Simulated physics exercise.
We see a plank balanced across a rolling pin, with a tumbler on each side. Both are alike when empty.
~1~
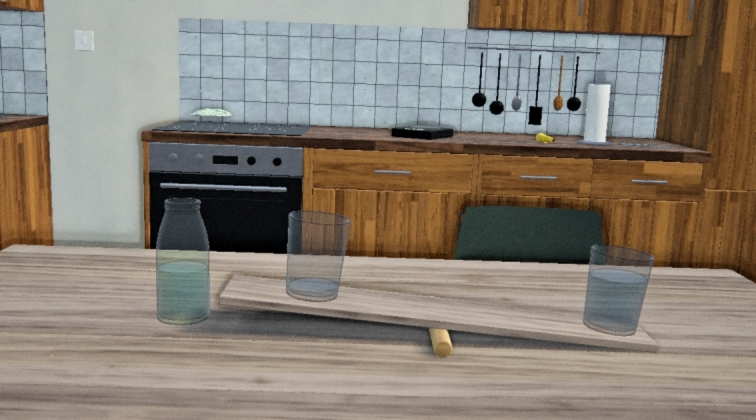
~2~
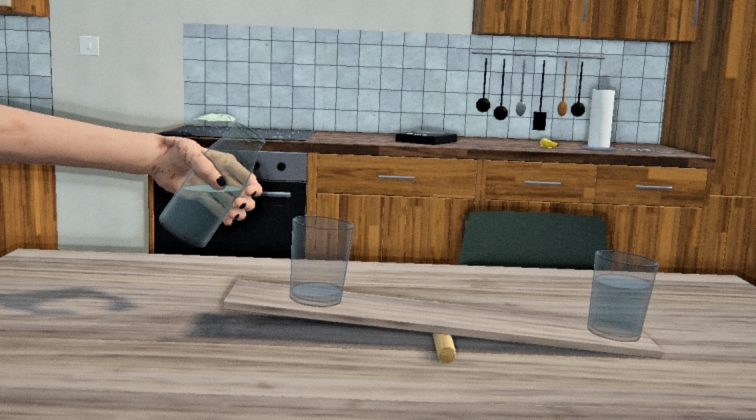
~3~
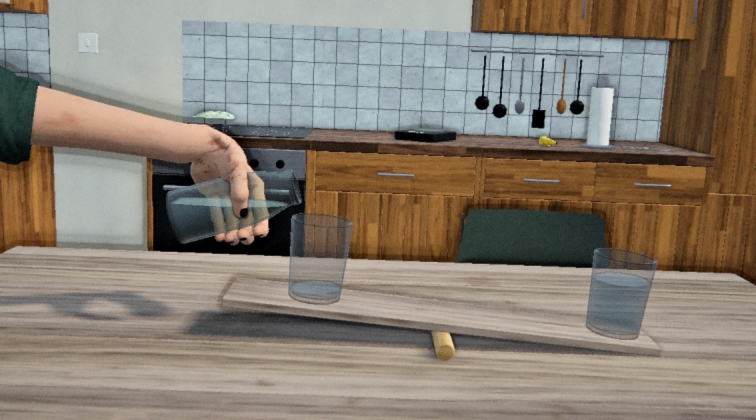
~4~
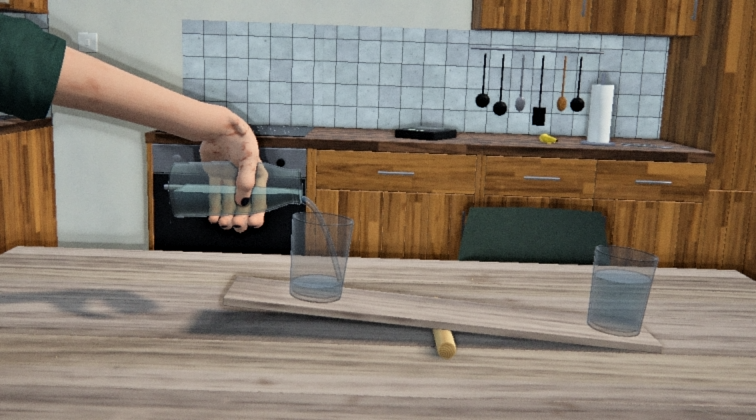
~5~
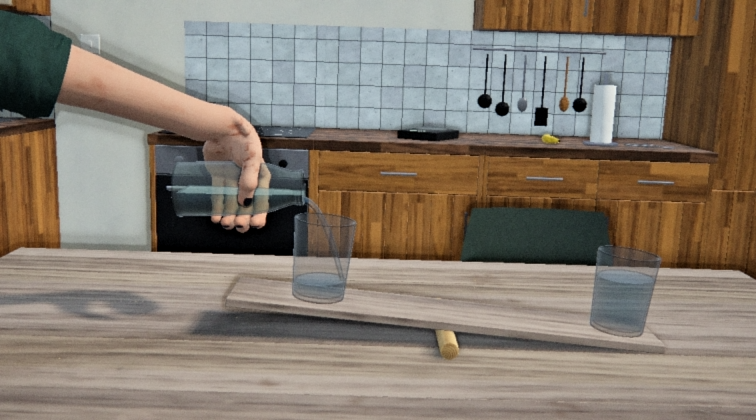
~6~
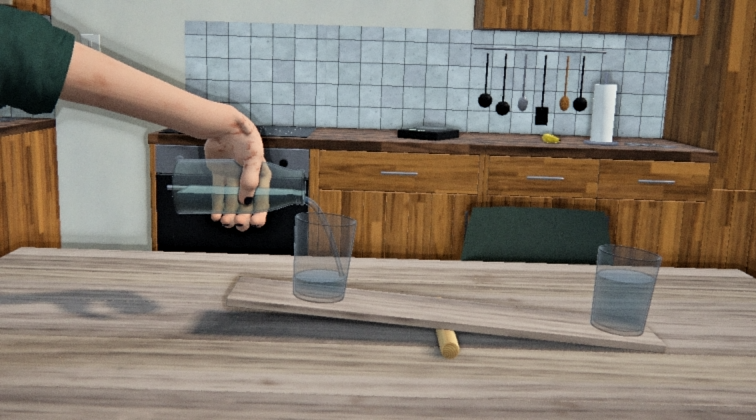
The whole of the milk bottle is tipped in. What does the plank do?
It does not move.
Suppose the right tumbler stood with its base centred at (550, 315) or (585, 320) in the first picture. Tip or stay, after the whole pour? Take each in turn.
One after the other: Swings across, keeps its lean.
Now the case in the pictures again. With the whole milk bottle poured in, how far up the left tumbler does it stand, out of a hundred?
Some 65 per cent.
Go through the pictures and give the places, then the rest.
In the first picture, all is still; milk bottle (183, 258) about half full; left tumbler (316, 254) nearly empty, raised; right tumbler (616, 288) about two thirds full, on the low side.
The second picture shows the hand lifts the milk bottle; rolling pin (446, 353); left tumbler nearly empty, surface at (316, 290).
In the third picture, the milk bottle is brought over; milk bottle (238, 201) tipped 75° with all of its load; left tumbler (319, 256) nearly empty.
In the fourth picture, a stream runs into the left tumbler; rolling pin (446, 348); left tumbler nearly empty, surface at (316, 282); right tumbler about two thirds full, surface at (623, 277).
In the fifth picture, a stream runs into the left tumbler; milk bottle (244, 188) tipped 85° with nearly all of its load; left tumbler (322, 256) nearly empty.
In the sixth picture, a stream runs into the left tumbler; rolling pin (450, 348); left tumbler about a quarter full, surface at (320, 276); right tumbler about two thirds full, surface at (626, 276).
Soon after, the left tumbler is about half full; the plank leans as before.
Later, the left tumbler is about two thirds full; the plank leans as before.
In the end, the left tumbler is about two thirds full; the plank leans as before.
